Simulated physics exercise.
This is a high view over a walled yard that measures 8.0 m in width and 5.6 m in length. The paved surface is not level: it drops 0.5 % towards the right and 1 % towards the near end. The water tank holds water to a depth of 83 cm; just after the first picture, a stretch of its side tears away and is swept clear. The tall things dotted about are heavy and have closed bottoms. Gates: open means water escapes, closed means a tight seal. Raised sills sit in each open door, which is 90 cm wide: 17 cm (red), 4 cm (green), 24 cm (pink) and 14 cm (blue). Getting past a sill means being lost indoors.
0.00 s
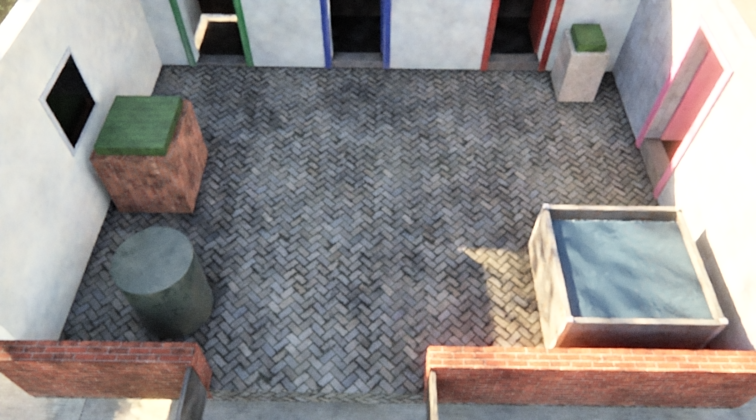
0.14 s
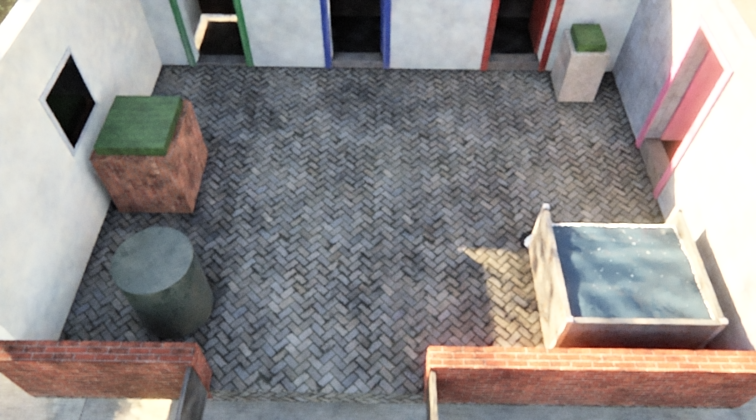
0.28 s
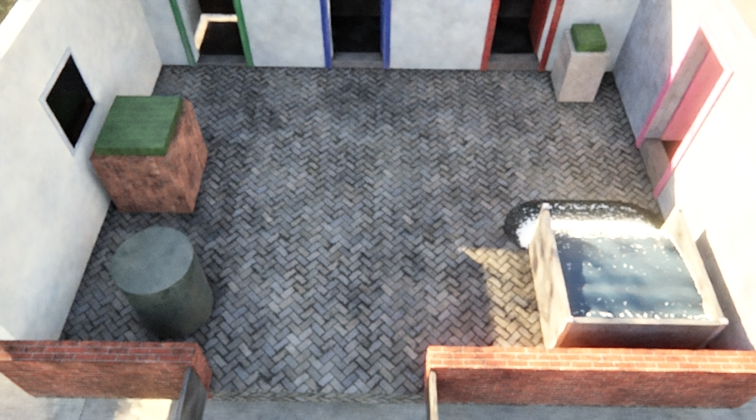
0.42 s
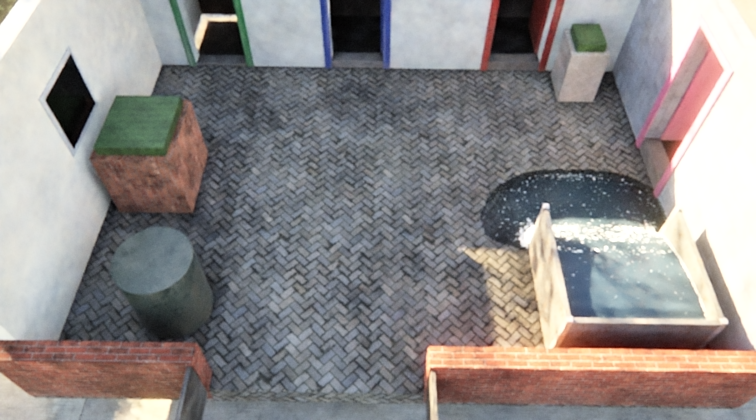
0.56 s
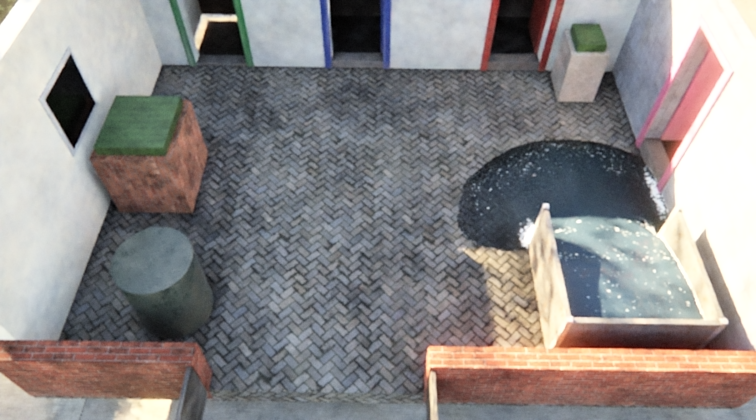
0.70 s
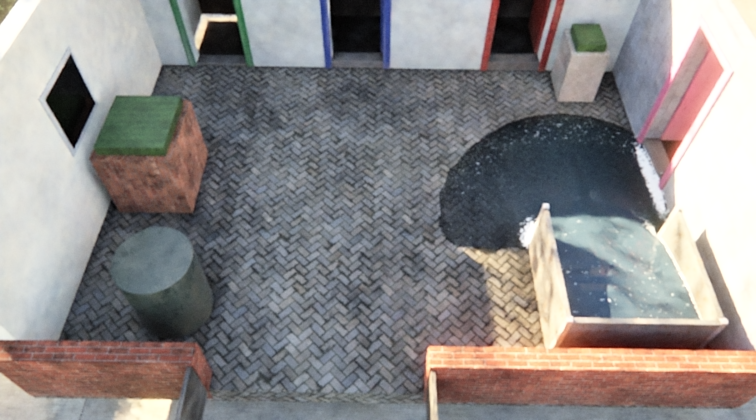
A walled yard paved in dark herringbone brick is seen from high above, its pale walls broken by doorways edged in green, blue and red. A green-topped brick block and a grey-green cylinder stand left, a pale block at the far right, and a water tank near right. The tank's far side opens and foaming water pours out, spreading in a widening dark pool, while the camera stays still.
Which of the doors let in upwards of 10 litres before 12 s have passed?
Red door: Surplus; green door: Surplus; pink door: Short; blue door: Short.
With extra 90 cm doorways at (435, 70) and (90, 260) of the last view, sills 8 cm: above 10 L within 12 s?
Door 1: Higher; door 2: Lower.
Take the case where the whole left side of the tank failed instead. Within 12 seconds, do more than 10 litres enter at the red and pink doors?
Outcome at red: Not exceeded; outcome at pink: Not exceeded.
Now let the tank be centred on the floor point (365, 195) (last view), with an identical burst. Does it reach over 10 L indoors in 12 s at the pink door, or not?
Pink: Within limit.
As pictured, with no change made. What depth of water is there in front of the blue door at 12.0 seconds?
Roughly 2.0 cm deep.
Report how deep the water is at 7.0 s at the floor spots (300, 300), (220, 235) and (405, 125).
Roughly 2, 6, 4 cm.
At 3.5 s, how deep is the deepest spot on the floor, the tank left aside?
Some 23 cm deep.
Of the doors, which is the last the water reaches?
Result: Green door.
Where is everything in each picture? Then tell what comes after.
In the first frame, still water, 83 cm deep, in the water tank at (626, 264).
In the second frame, water pours out on the water tank's far side and has run 0.9 m, to (525, 245); typically 7 cm deep outside, 83 cm at the water tank's back.
In the third frame, water pours out on the water tank's far side and has run 1.1 m, to (512, 220); typically 12 cm deep outside, 76 cm at the water tank's back.
In the fourth frame, the front is at (500, 194), 1.5 m from the gap on the water tank's far side; 2.9 m2 of floor is under water; 71 cm left at the back of the water tank.
In the fifth frame, water pours out on the water tank's far side and has run 2.0 m, to (604, 148); typically 9 cm deep outside, 68 cm at the water tank's back.
In the sixth frame, water pours out on the water tank's far side and has run 2.6 m, to (573, 118); typically 8 cm deep outside, 61 cm at the water tank's back.
After 1.4 s water covers 30 % of the floor and is deepest (60 cm) near (611, 72); red door 10 cm at the sill, 15 L in, green door not reached, pink door 21 cm at the sill, 0 L in, blue door not reached.
After 2.2 s water covers 35 % of the floor and is deepest (50 cm) near (618, 92); red door 25 cm at the sill, 80 L in, green door not reached, pink door 16 cm at the sill, 0 L in, blue door 8 cm at the sill, 0 L in.
After 3.5 s water covers 45 % of the floor and is deepest (23 cm) near (611, 72); red door 14 cm at the sill, 106 L in, green door 3 cm at the sill, 0 L in, pink door 16 cm at the sill, 0 L in, blue door 10 cm at the sill, 0 L in.
After 7.0 s water covers 90 % of the floor and is deepest (14 cm) near (50, 367); red door 3 cm at the sill, 107 L in, green door 5 cm at the sill, 3 L in, pink door 5 cm at the sill, 0 L in, blue door 3 cm at the sill, 0 L in.
After 12.0 s water covers 90 % of the floor and is deepest (8 cm) near (445, 374); red door 1 cm at the sill, 107 L in, green door 2 cm at the sill, 34 L in, pink door 5 cm at the sill, 0 L in, blue door 2 cm at the sill, 0 L in.
